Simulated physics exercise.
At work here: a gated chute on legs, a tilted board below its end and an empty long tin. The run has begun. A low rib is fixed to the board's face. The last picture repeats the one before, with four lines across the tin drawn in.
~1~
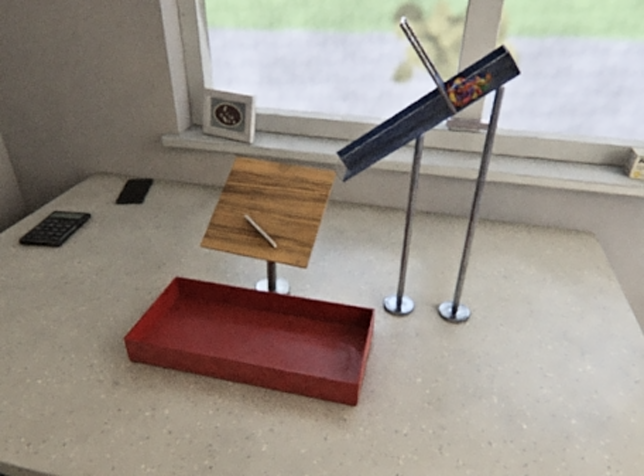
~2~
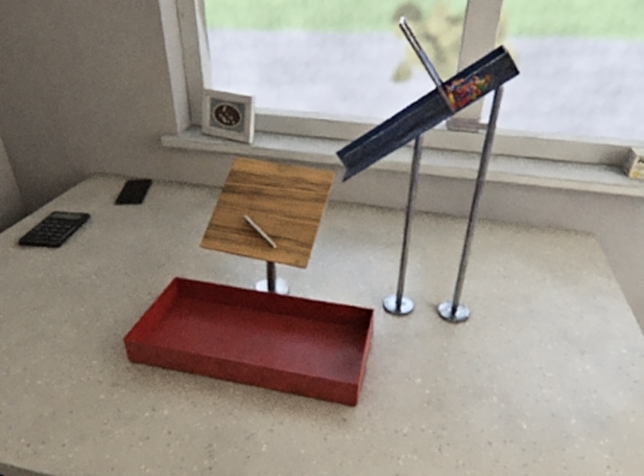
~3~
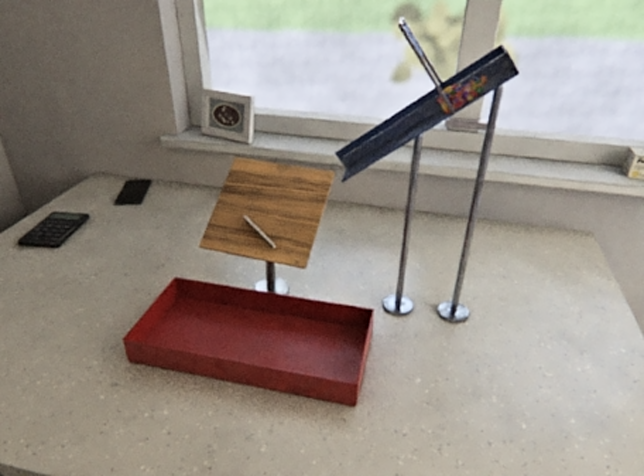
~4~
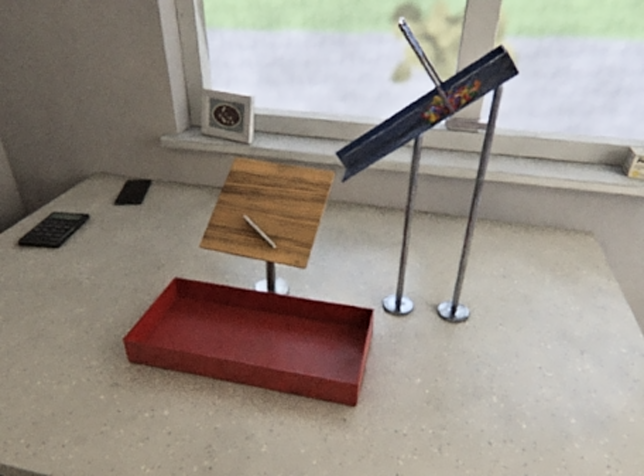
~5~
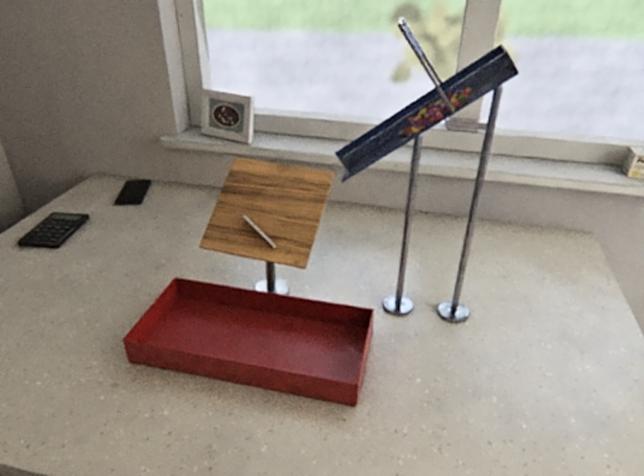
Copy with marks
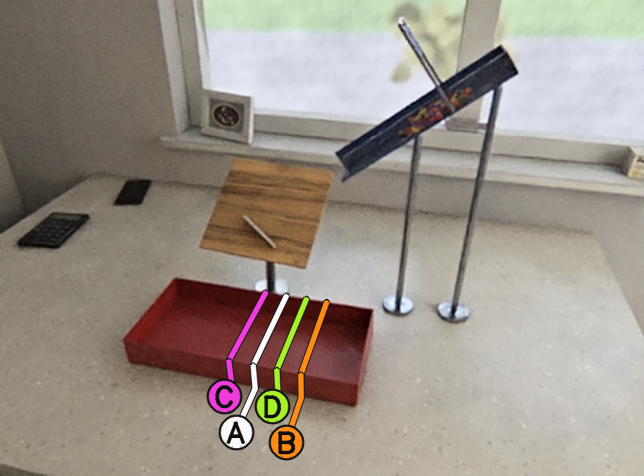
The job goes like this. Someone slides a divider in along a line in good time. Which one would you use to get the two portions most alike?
Use line A.
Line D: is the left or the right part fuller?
The left side.
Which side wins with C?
The right side.
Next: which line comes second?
C.
On the marked copy, line A crosses the front rim at (253, 364); line B crosses the front rim at (301, 373); line C crosses the front rim at (229, 359); line D crosses the front rim at (277, 369).
With A, of what is caught, close to two thirds on the left of the divider, close to a third on the right.
With B, of what is caught, the whole lot on the left of the divider, none at all on the right.
With C, of what is caught, close to a quarter on the left of the divider, the bulk on the right.
With D, of what is caught, all but a few on the left of the divider, a small share on the right.
